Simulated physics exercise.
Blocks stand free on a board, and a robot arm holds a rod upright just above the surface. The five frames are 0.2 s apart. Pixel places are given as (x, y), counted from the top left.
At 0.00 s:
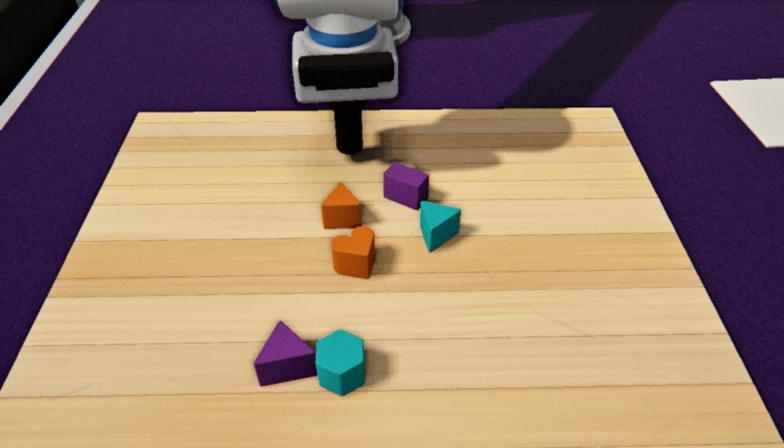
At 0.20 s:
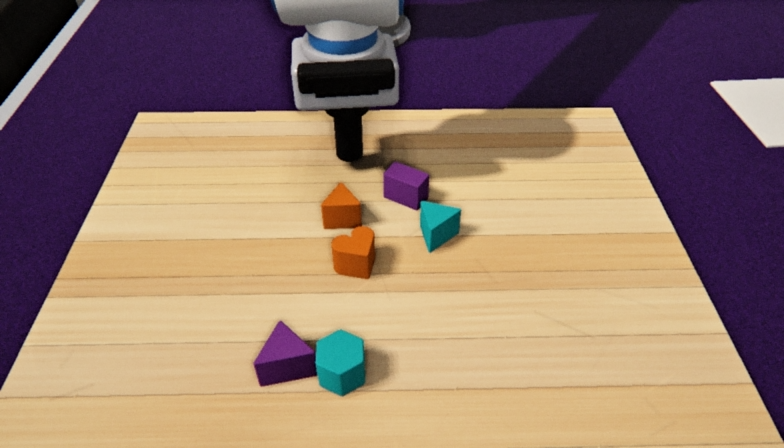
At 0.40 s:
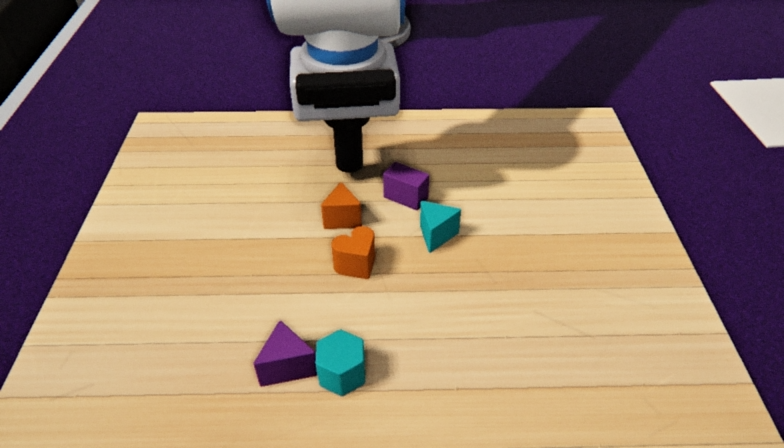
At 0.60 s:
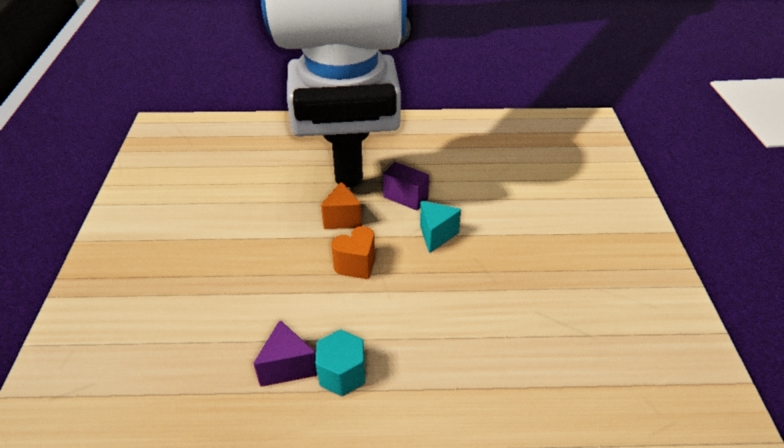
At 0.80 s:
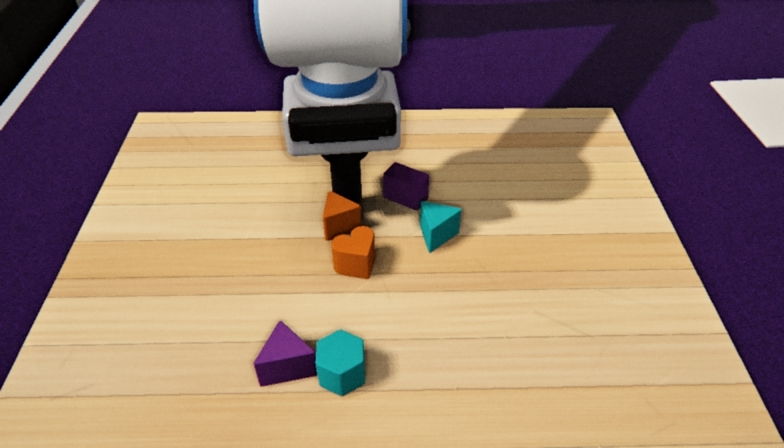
A pale wooden board lies on a purple surface, seen from above its near edge by a still camera. An orange triangular block, an orange heart, a purple block and a turquoise triangular one sit towards the back, with a purple triangular block and a turquoise hexagonal one nearer. A robot arm moves its black rod forward from the back, then nudges the orange triangular block slightly nearer, turning it.
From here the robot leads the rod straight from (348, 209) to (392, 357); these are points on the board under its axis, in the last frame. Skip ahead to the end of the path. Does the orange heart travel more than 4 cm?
Yes.
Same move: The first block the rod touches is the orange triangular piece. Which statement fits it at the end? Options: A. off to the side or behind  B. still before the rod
The correct letter is A.
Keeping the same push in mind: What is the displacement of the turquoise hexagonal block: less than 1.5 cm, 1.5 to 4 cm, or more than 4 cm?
The turquoise hexagonal block moves under 1.5 cm.
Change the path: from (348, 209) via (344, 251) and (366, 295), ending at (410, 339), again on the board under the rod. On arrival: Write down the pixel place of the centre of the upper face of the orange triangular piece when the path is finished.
My prediction: (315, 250).
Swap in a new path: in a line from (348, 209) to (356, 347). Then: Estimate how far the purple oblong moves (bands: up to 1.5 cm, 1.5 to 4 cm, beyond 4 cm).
Verdict: Less than 1.5 cm.
What follows on the original path. One third of the way, rod (359, 240); orange triangular piece (328, 228), turned 35° clockwise; orange heart (356, 252), turned 15° clockwise.
Two thirds of the way, rod (374, 289); orange triangular piece (328, 228), turned 40° clockwise; orange heart (354, 298), turned 65° clockwise.
At the end, rod (392, 346); orange triangular piece (328, 228), turned 40° clockwise; turquoise hexagonal block (335, 357); orange heart (351, 319), turned 120° clockwise; purple oblong still.
